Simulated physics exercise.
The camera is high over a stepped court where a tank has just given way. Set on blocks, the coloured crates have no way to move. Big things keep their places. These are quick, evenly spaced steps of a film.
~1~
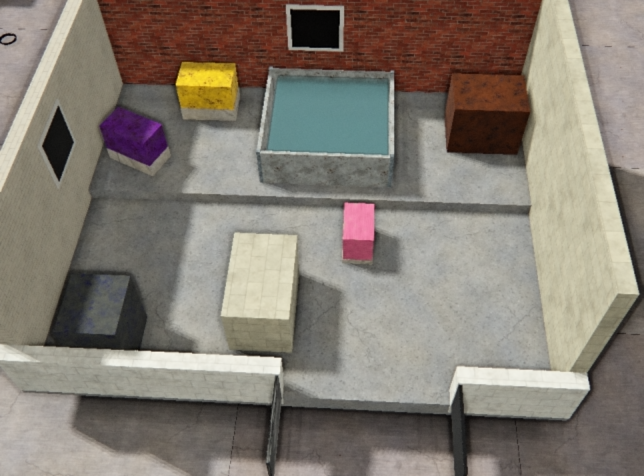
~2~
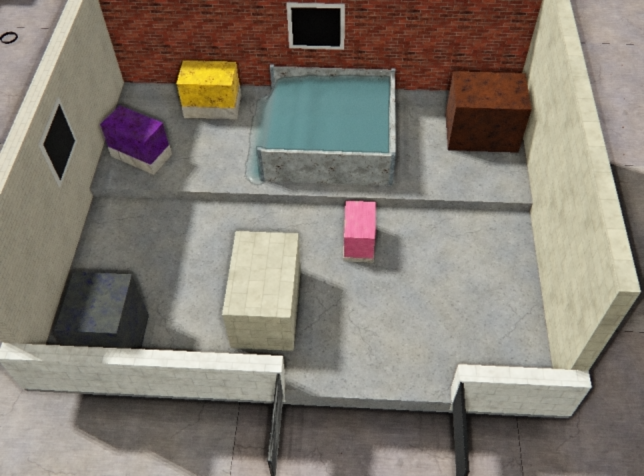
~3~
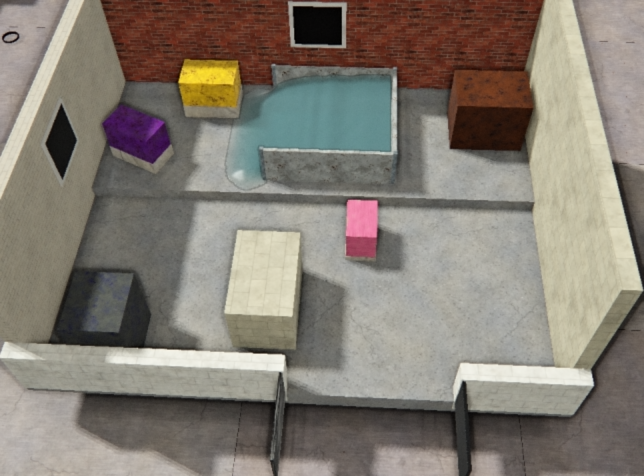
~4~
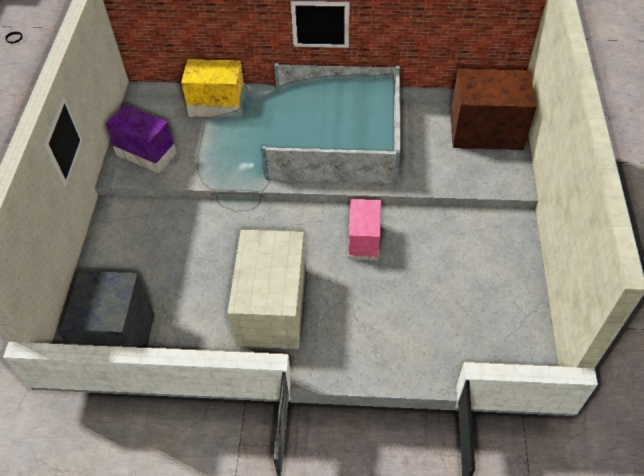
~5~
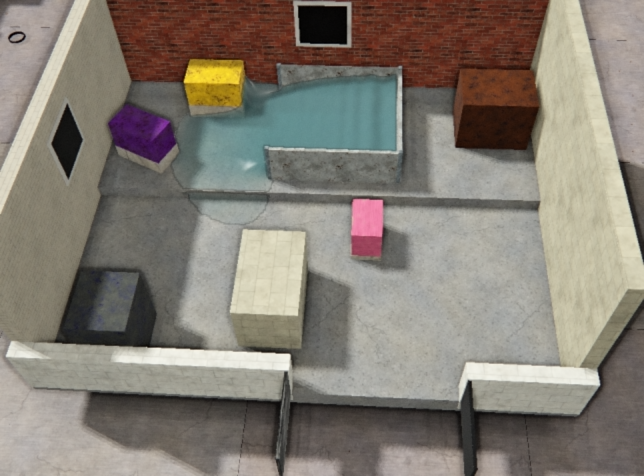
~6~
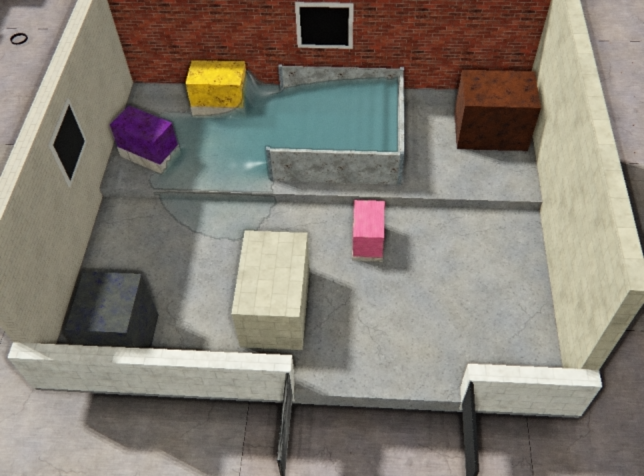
A walled, stepped court with a brick back wall is seen from high above. A grey tank of blue-green water stands on the upper level between yellow and purple crates at left and a brown one at right, with pink, cream and dark blocks below. Water pours from the tank's open left side, spreads toward the purple crate and over the step, while the blocks stay put and the view drifts slightly.
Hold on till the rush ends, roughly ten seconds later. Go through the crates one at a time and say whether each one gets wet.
At the end, pink crate: A wet one; yellow crate: A wet one; purple crate: A wet one.
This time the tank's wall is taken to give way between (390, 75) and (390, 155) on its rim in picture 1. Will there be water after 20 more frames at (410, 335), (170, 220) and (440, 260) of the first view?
The first point is swamped, the second unwetted, the third swamped.
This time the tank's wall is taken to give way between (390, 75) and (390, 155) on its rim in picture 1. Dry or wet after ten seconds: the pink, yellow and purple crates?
Here goes: Pink crate - left alone; yellow crate - left alone; purple crate - left alone.
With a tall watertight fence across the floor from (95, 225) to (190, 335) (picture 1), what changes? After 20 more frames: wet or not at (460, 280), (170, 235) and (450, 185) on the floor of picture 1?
As listed: Dry, awash, not flooded.
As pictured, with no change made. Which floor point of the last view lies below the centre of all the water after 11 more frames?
Near (236, 143).
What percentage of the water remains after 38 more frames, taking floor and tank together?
Estimate: Near 100 %.
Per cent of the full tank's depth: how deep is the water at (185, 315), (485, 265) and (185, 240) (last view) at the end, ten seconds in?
Readings in order: Around 18, 6 and 20 %.
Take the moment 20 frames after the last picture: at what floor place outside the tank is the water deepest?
That spot is close to (75, 325).
A moment on, water covers 25 % of the floor; the pink crate not reached, the yellow crate water round its plinth, the purple crate water round its plinth.
Next, water covers 35 % of the floor; the pink crate not reached, the yellow crate water round its plinth, the purple crate water round its plinth.
Then, water covers 45 % of the floor; the pink crate not reached, the yellow crate water round its plinth, the purple crate water round its plinth.
Later, water covers 65 % of the floor; the pink crate water round its plinth, the yellow crate water round its plinth, the purple crate water round its plinth.
In the end, water covers 90 % of the floor; the pink crate was topped, the yellow crate was topped, the purple crate was topped.
